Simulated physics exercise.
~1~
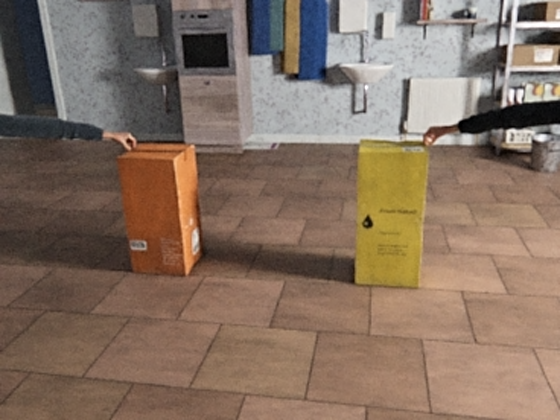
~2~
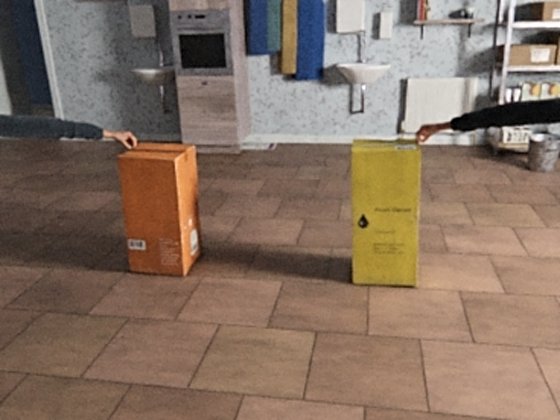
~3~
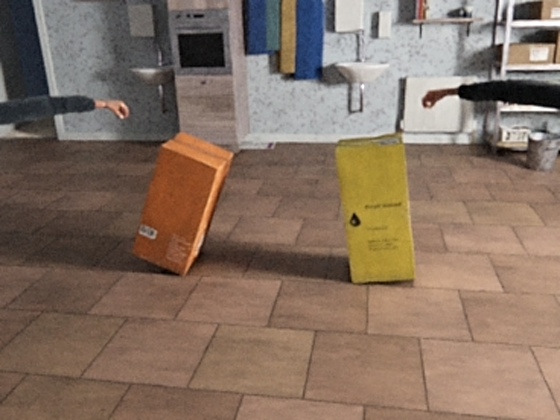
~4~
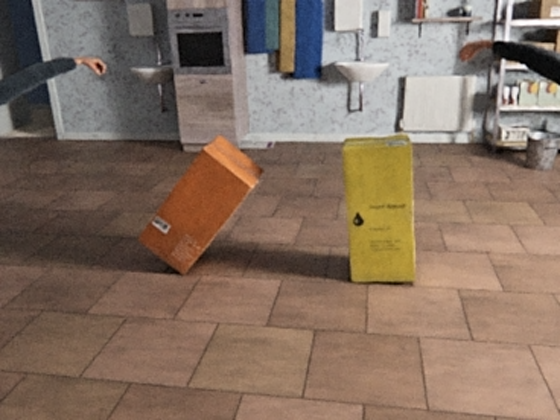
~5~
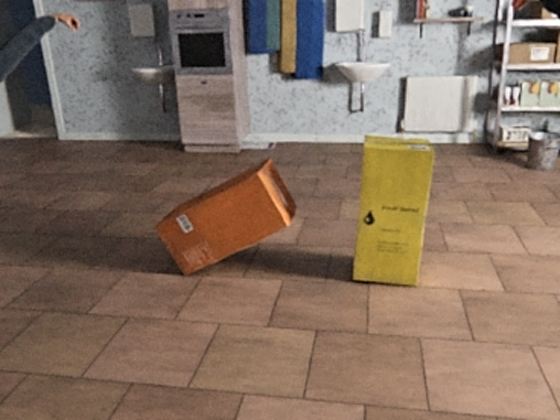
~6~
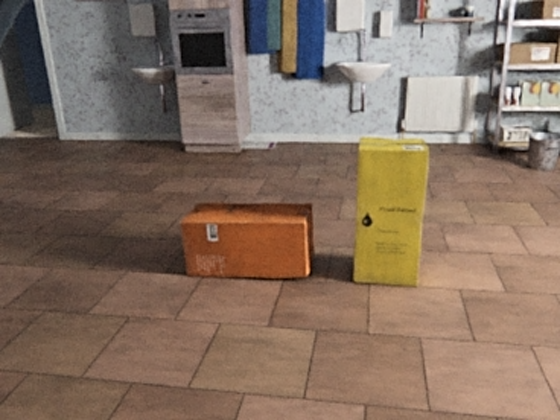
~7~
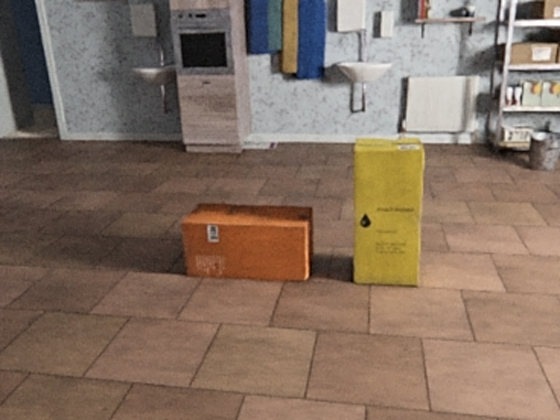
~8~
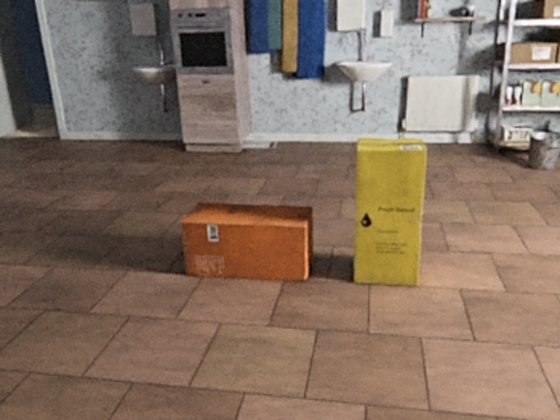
An orange parcel and a yellow parcel stand upright on a brown tiled floor, each with a hand at its top, one reaching in from the left and one from the right. The hands let go and draw back, leaving the orange parcel leaning right and the yellow one tilted slightly left. The orange parcel keeps tipping to the right, while the yellow one rocks back toward upright. The orange parcel then drops onto its side, and the arms leave the view. At the end it lies still beside the yellow parcel, which stands on its base.
